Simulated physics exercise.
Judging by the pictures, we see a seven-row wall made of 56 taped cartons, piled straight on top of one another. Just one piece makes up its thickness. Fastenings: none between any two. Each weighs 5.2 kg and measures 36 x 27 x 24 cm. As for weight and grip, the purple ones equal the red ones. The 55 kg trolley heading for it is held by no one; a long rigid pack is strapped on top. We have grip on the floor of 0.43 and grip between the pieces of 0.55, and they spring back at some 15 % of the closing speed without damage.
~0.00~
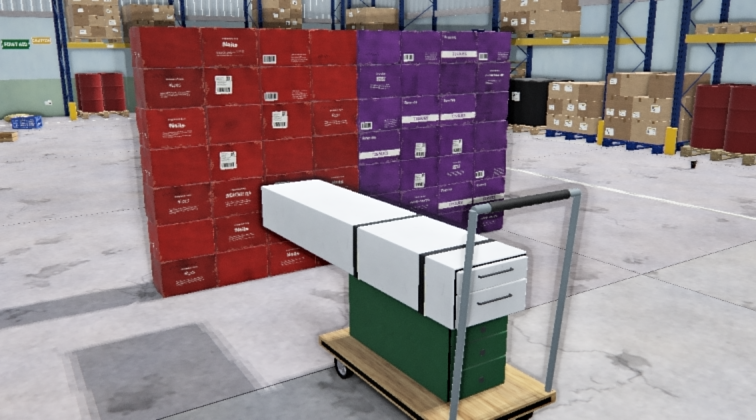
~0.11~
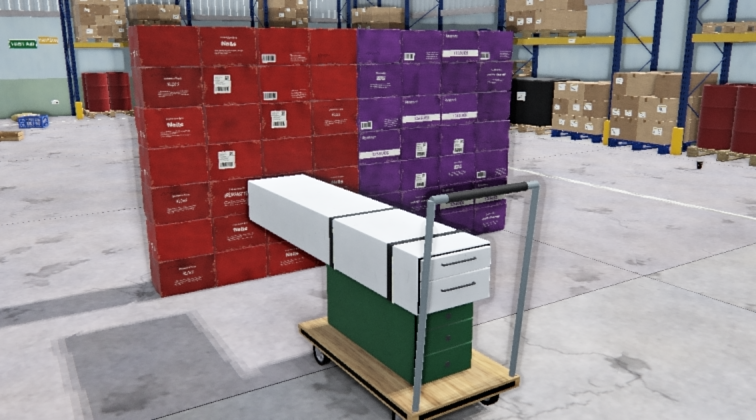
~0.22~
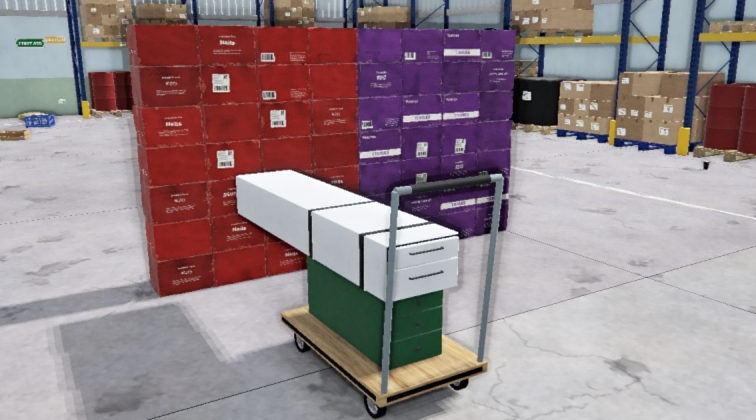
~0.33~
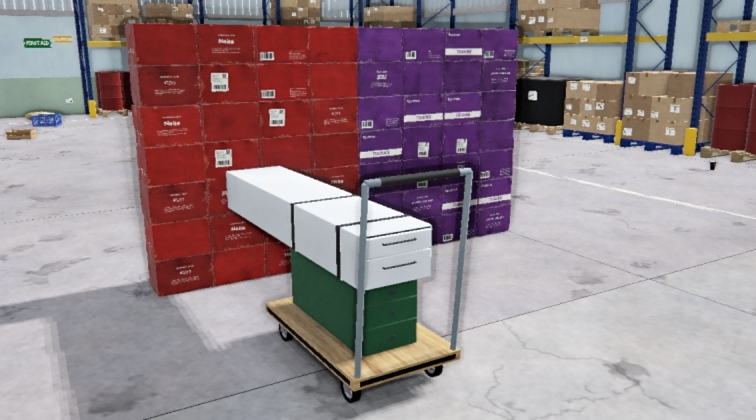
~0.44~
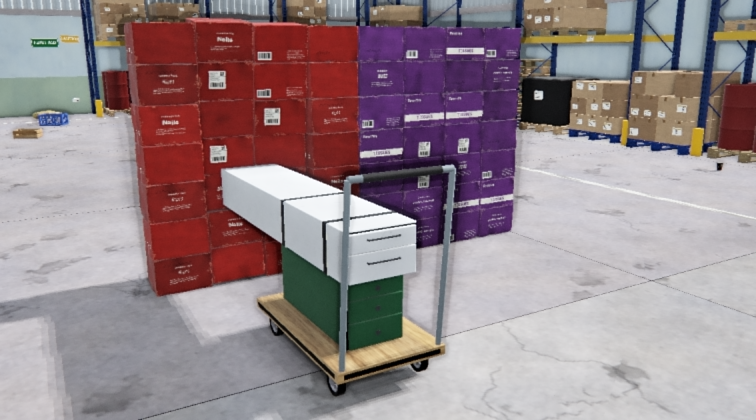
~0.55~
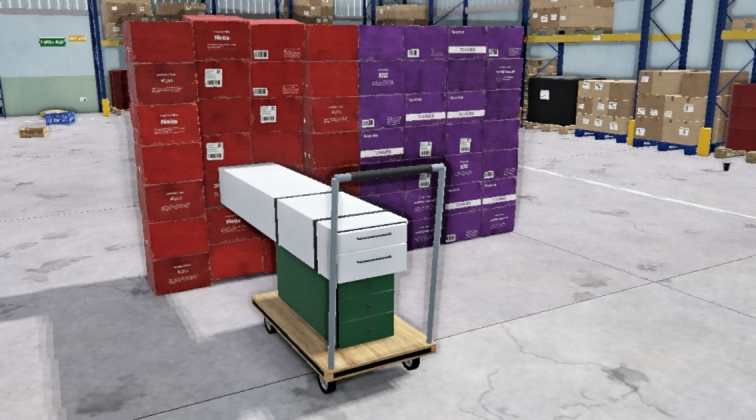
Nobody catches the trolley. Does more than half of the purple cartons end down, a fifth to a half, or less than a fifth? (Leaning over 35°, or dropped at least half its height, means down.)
Less than a fifth of them end down.
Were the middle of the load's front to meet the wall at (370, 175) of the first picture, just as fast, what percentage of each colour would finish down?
Down at the end: Red 20 percent, purple 20 percent.
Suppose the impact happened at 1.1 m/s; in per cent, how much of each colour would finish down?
You'd end up with red at 0 per cent down and purple at 0 per cent.
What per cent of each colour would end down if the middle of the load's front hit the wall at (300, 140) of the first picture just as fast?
Red 40%, purple 0%.
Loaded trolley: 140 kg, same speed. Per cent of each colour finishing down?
Result: Red 50 and purple 0 in a hundred.
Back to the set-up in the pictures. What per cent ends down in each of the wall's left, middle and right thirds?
Per cent - left 50, middle 0, right 0.
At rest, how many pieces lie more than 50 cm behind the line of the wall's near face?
About 8 of them.
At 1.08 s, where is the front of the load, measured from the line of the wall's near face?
Reading: Approx. 10 cm past the line.
Around 1.08 s, load 12 cm past the wall's line, still rolling; none of the 28 purple cartons down (0 of 56 in all colours); top purple carton unmoved.
Around 1.50 s, load 7 cm past the wall's line, still rolling; none of the 28 purple cartons down (10 of 56 in all colours); top purple carton unmoved.
Finally (2.3 s), load 56 mm past the wall's line, stopped; none of the 28 purple cartons down (10 of 56 in all colours); top purple carton unmoved; top red carton unmoved. That is 0 per cent. Seen by the last camera, middles, top purple carton near (457, 43), top red carton near (159, 43).
